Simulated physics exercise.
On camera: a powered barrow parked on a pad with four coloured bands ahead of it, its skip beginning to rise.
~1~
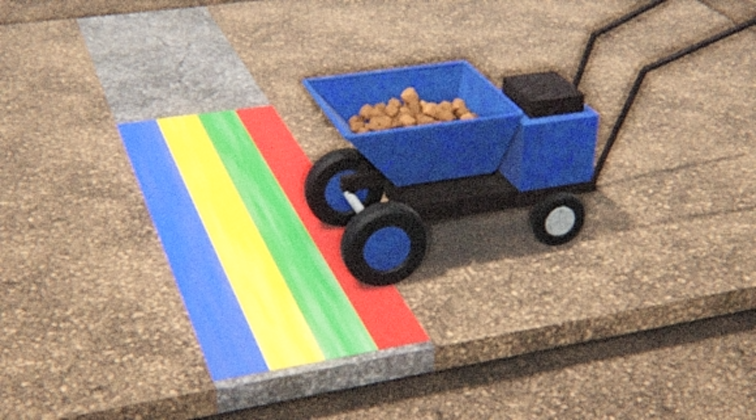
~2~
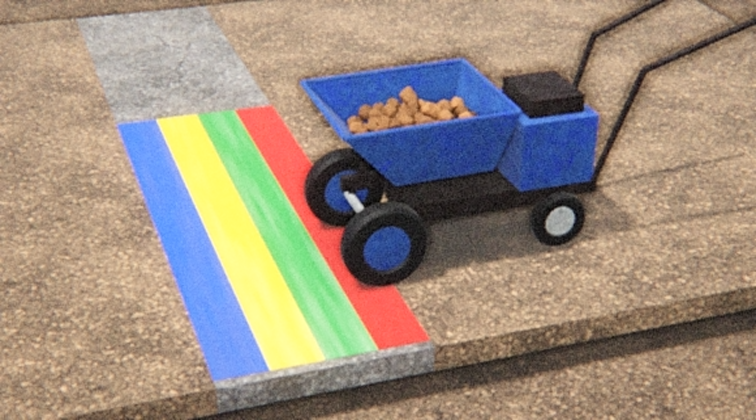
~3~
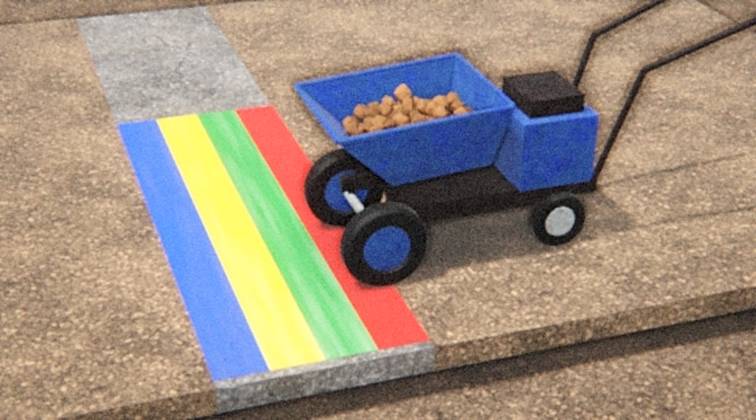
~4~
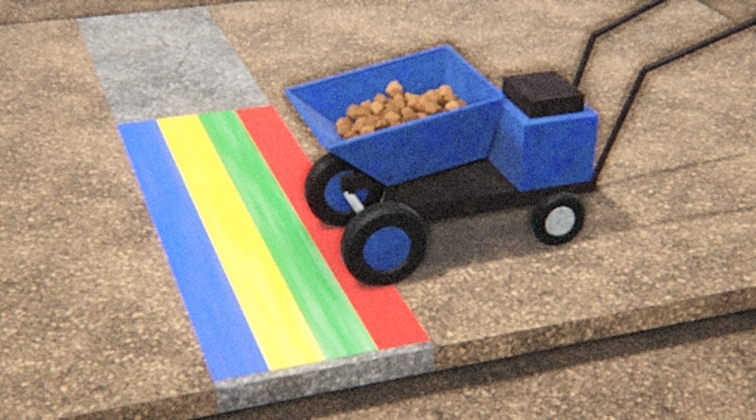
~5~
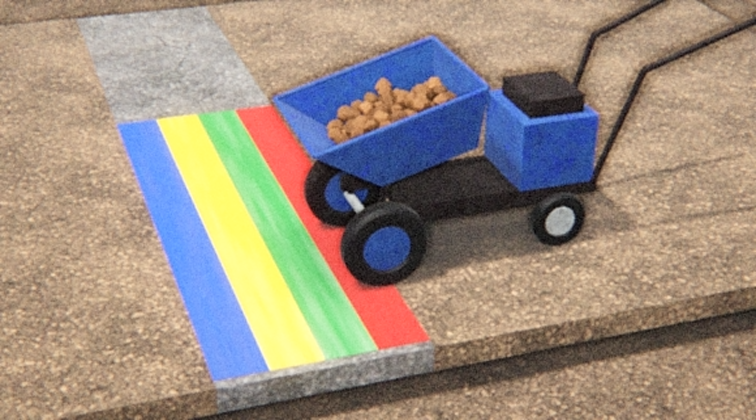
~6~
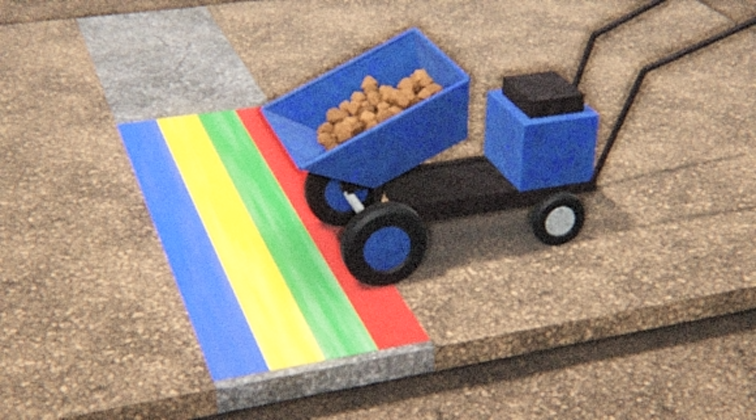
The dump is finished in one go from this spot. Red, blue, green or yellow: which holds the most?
The blue strip carries the most.
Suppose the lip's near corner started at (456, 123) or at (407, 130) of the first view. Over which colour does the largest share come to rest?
First green, then that yellow strip.
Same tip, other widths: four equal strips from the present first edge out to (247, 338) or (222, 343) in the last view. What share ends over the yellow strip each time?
In turn 0 and 0 in a hundred.
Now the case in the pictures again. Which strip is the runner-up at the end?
It is yellow.
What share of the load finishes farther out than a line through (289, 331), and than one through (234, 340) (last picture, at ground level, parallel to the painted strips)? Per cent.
Near 90 % and 70 %.
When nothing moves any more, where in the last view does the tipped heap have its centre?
Roughly at (185, 270).
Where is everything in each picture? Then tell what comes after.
The first picture shows lip of the skip at (347, 138), level; top of the load at (424, 129), clay clods; red strip at (382, 310); green strip at (332, 319); yellow strip at (280, 328); blue strip at (226, 337).
The second picture shows lip of the skip at (345, 139), tipped barely; top of the load at (422, 128).
The third picture shows lip of the skip at (338, 142), tipped barely; top of the load at (417, 126).
The fourth picture shows lip of the skip at (328, 148), tipped a little; top of the load at (423, 106).
The fifth picture shows lip of the skip at (315, 157), tipped clearly; top of the load at (426, 109).
The sixth picture shows lip of the skip at (301, 169), tipped clearly; top of the load at (423, 103); red strip at (382, 310); green strip at (332, 319); yellow strip at (280, 328); blue strip at (226, 337).
Soon, skip tipped steeply; all in the skip.
A while on, skip tipped right over; about half in the skip; a small part over the yellow strip; about a third over the blue strip; a stray few off the paint.
Towards the end, skip tipped right over; a small part in the skip; a small part over the yellow strip; about a third over the blue strip; about a third off the paint.
Finally, skip tipped right over; a small part in the skip; none over the red strip; none over the green strip; a small part over the yellow strip; about half over the blue strip; about a third off the paint.
